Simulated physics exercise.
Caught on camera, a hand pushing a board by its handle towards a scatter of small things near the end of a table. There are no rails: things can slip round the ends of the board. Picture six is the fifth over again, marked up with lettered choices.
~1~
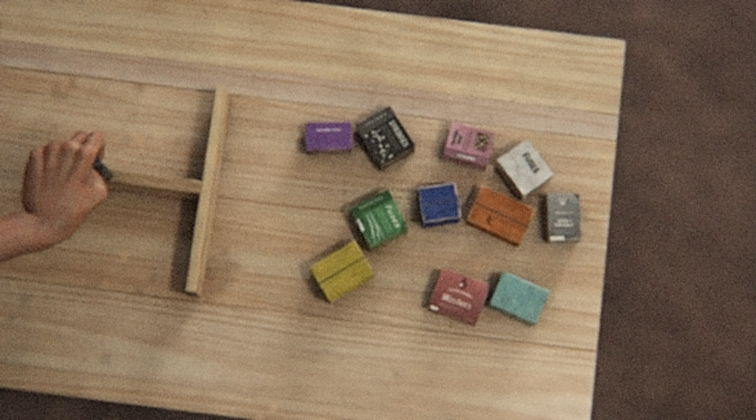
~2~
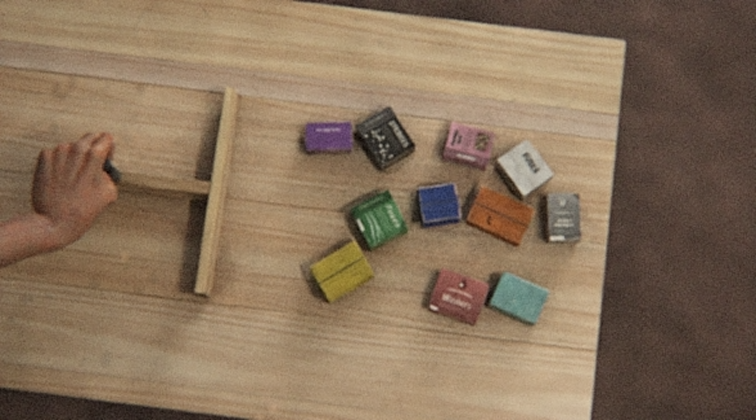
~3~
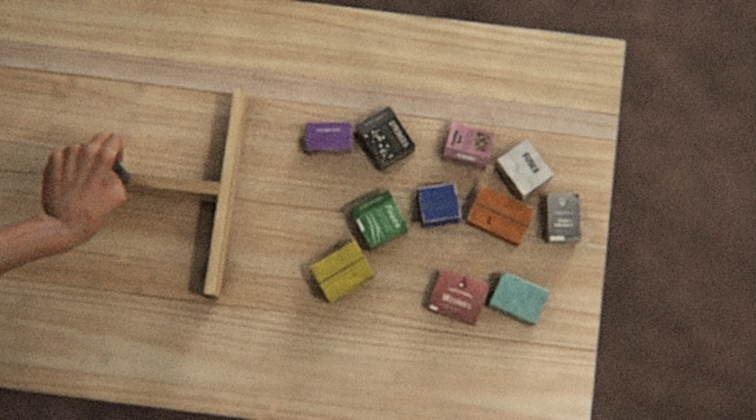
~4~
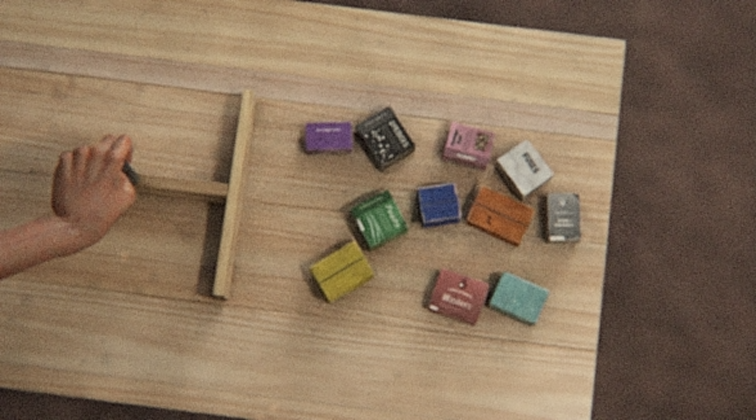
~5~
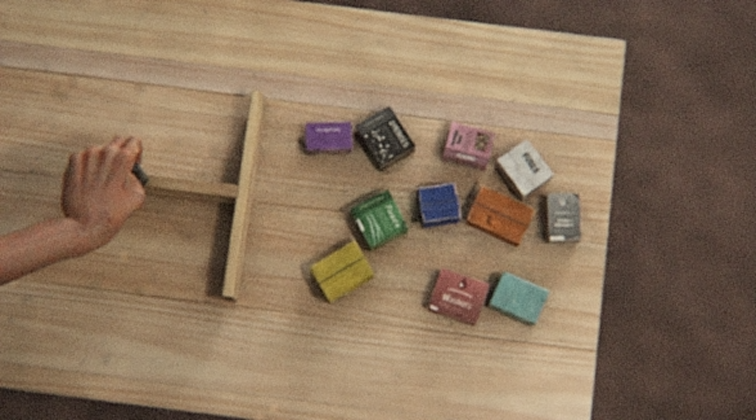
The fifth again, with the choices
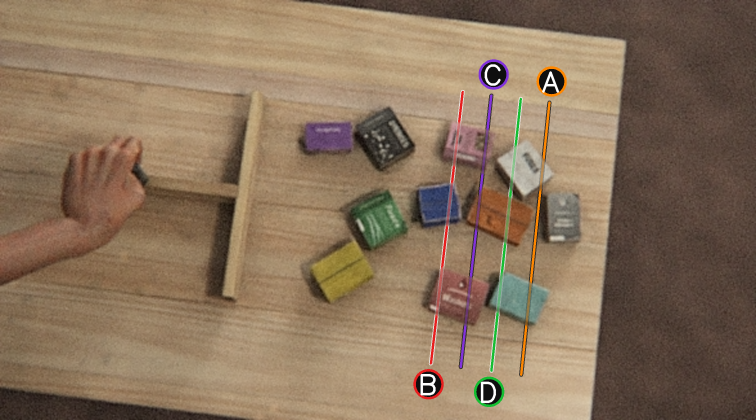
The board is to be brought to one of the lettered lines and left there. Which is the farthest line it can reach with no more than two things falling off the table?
Stop at C.
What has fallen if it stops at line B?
It is the grey box.
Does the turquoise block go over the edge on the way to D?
By then, yes.
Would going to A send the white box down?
Yes.
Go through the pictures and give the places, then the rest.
Yellow box (342, 273); red box (459, 297); turquoise block (518, 299), in the first picture.
Board (215, 189); green box (379, 221), in the second picture.
Board (224, 190); purple box (329, 138), in the third picture.
Board (234, 191); pink packet (469, 147), in the fourth picture.
Board (243, 192); blue box (439, 205); orange box (500, 217); yellow box (342, 273), in the fifth picture.
On the marked copy, A at (536, 236); B at (447, 225); C at (476, 229); D at (506, 232).
Taking C. A third of the way, board (327, 202); black box (411, 140); purple box (368, 143).
Two thirds of the way, board (410, 213); grey box (576, 230); white box (575, 178).
When it is over, board (474, 221); white box over the edge; grey box over the edge; two fallen.
As for the rest, A drops five; B is within the limit but short; D drops five.
